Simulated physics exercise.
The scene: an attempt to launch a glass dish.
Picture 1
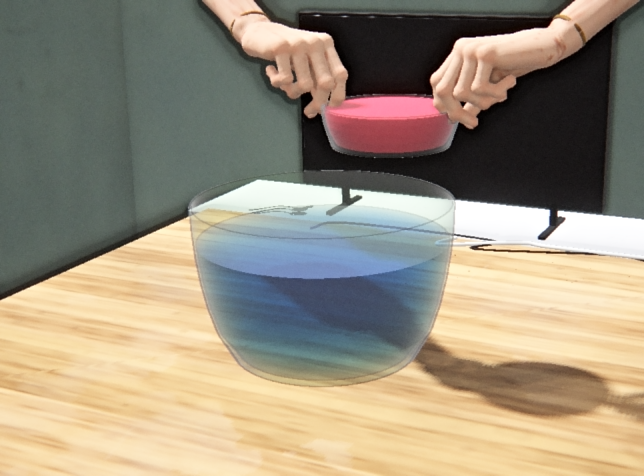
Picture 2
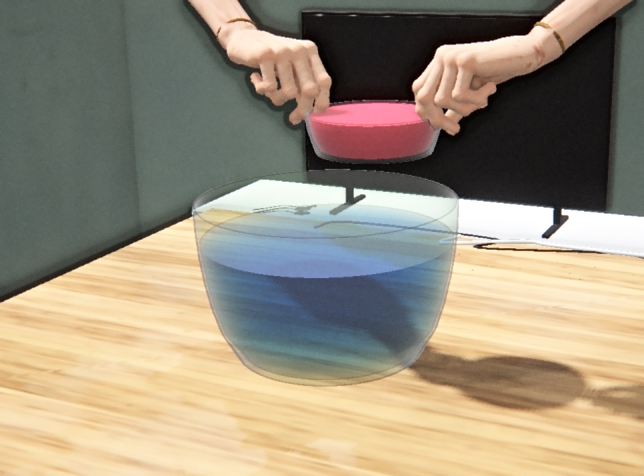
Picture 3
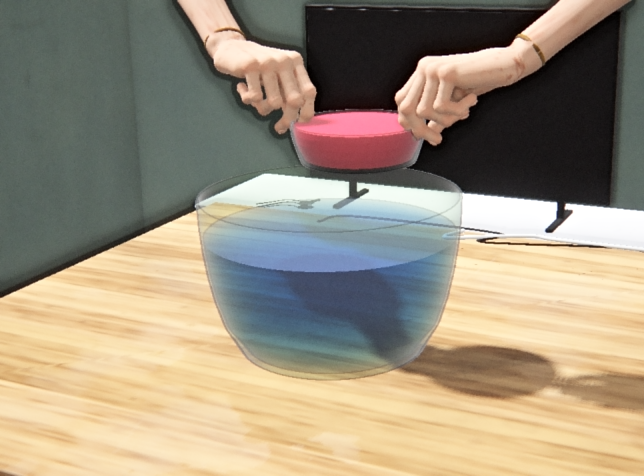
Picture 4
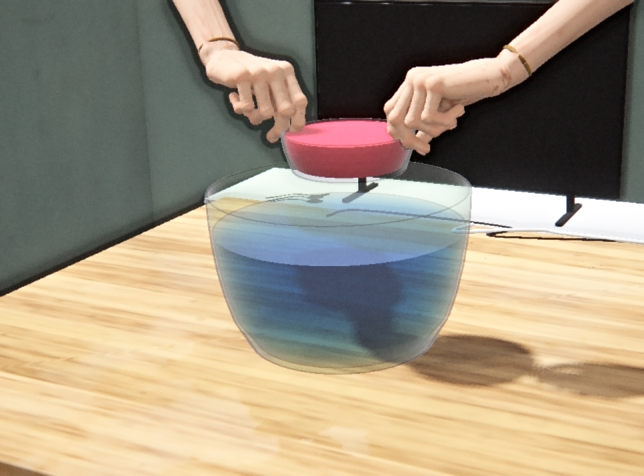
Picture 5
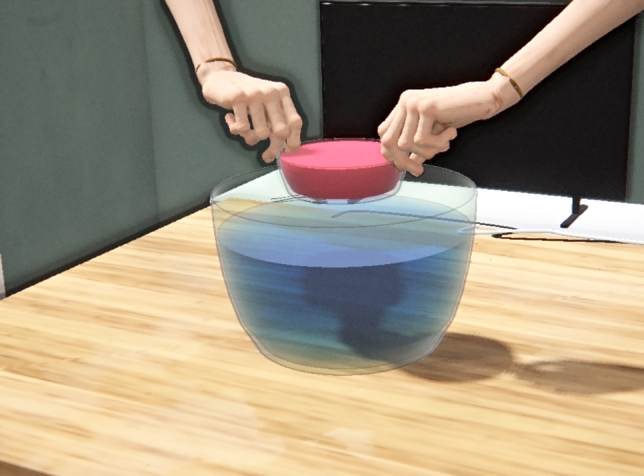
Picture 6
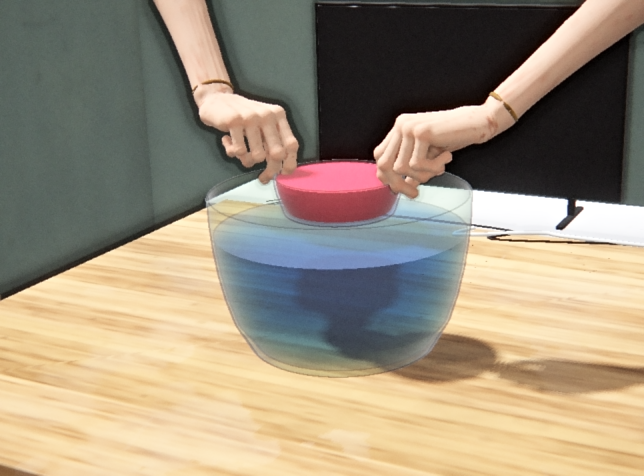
A small glass dish nearly full of something pink, gripped at its rim by two bare hands with thin bands at the wrists, is lowered steadily and slightly leftward from above a large clear basin. The basin holds blue liquid on a pale wooden table, seen from slightly above, with a black screen and grey-green walls behind. The dish descends between the basin's sides to just over the blue surface, while the view shifts slightly.
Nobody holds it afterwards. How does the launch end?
The dish goes under.
A moment on, the dish dips into the dyed water.
Further on, dyed water pours in over its rim.
When it is over, the dish lies on the bottom.
